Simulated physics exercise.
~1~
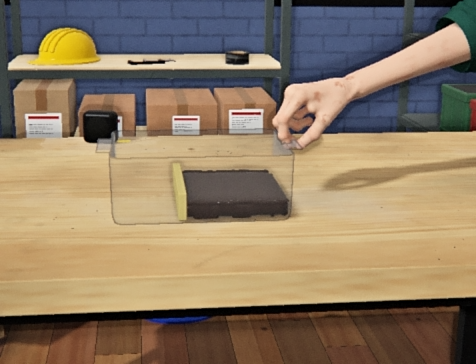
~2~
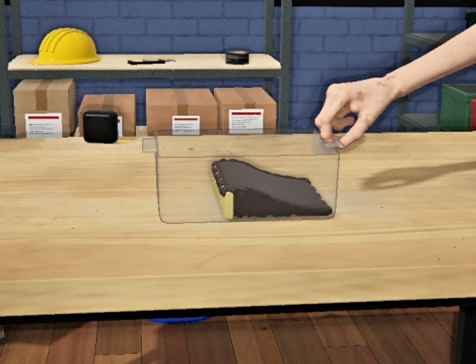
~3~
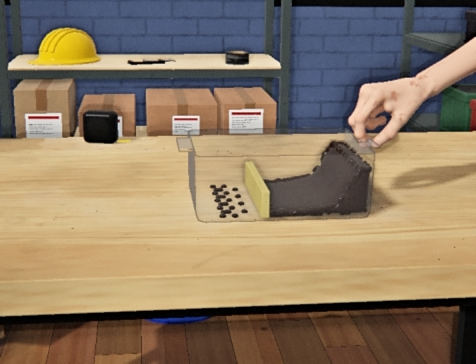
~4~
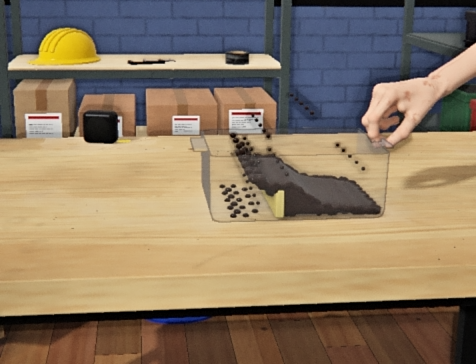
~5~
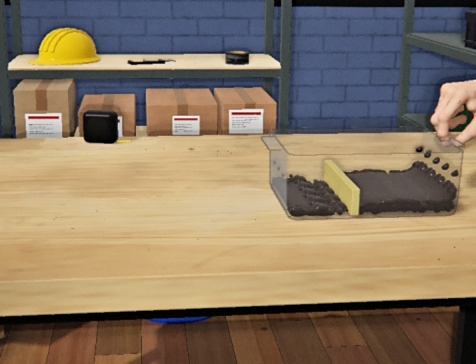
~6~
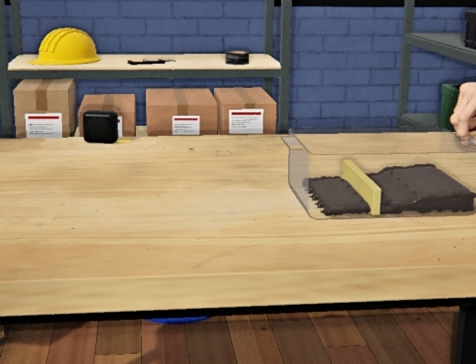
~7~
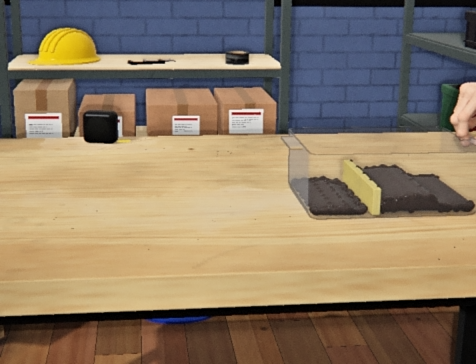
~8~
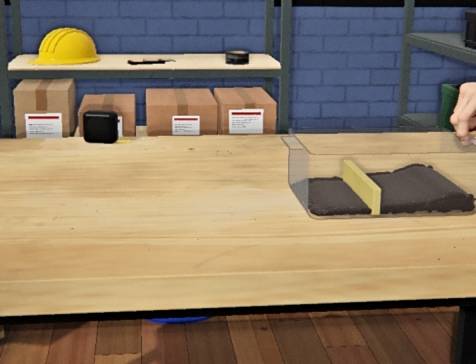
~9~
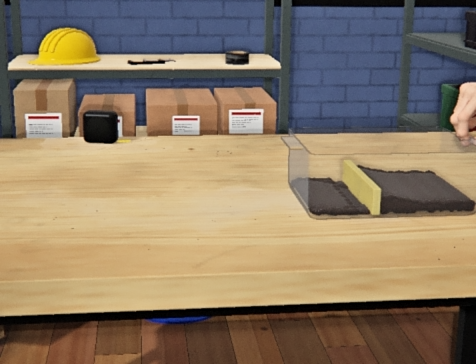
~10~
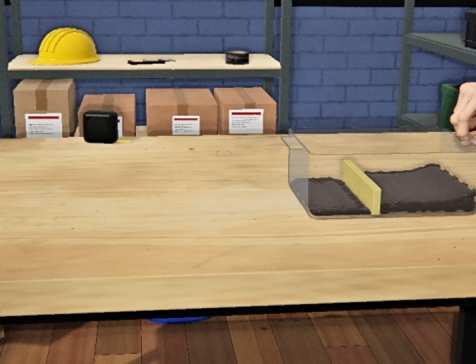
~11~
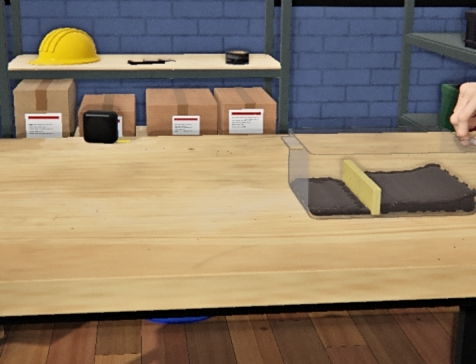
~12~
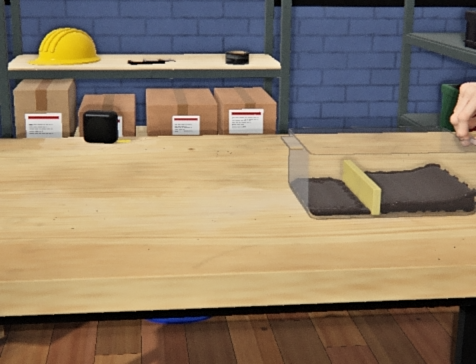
On a workshop bench, a hand pulls a clear tub right in stages, dark contents splashing over a yellow divider, then settling both sides.
